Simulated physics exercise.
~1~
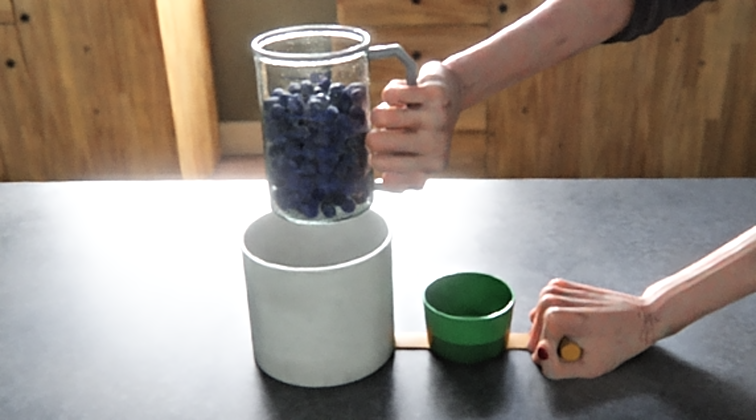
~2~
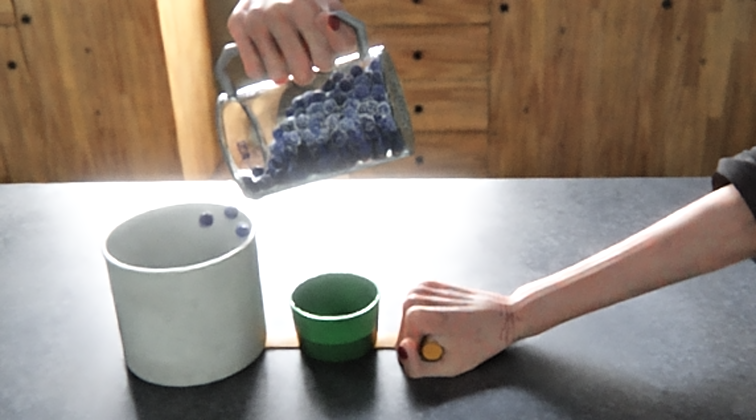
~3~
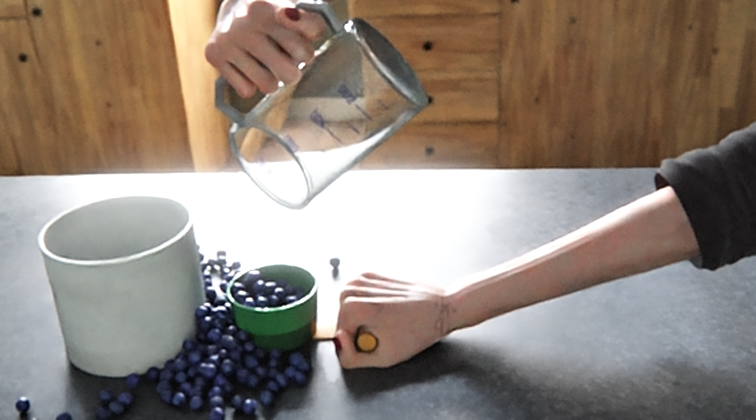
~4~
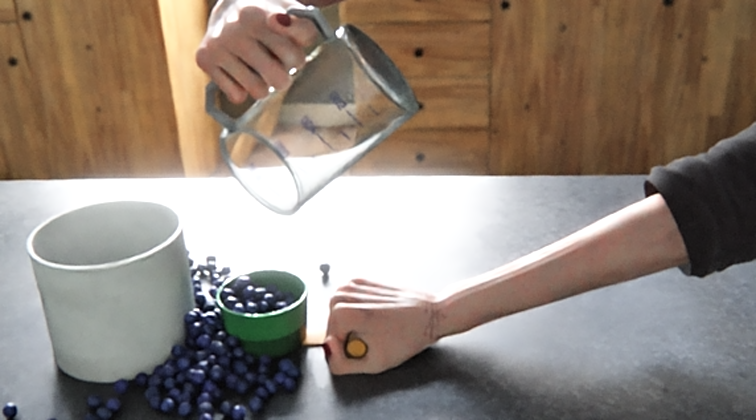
At the start, one hand holds a clear jug full of blueberries upright above a white pot, while another grips an orange strip carrying the pot and a green dish on a dark table. The strip is drawn to the left as the jug tips over, and a few berries show at the white pot. The containers keep sliding left while the rest pours out. Many berries land in the green dish, but more spill across the table around both containers. At the end, the containers are still and the emptied jug stays tilted above the scattered berries.
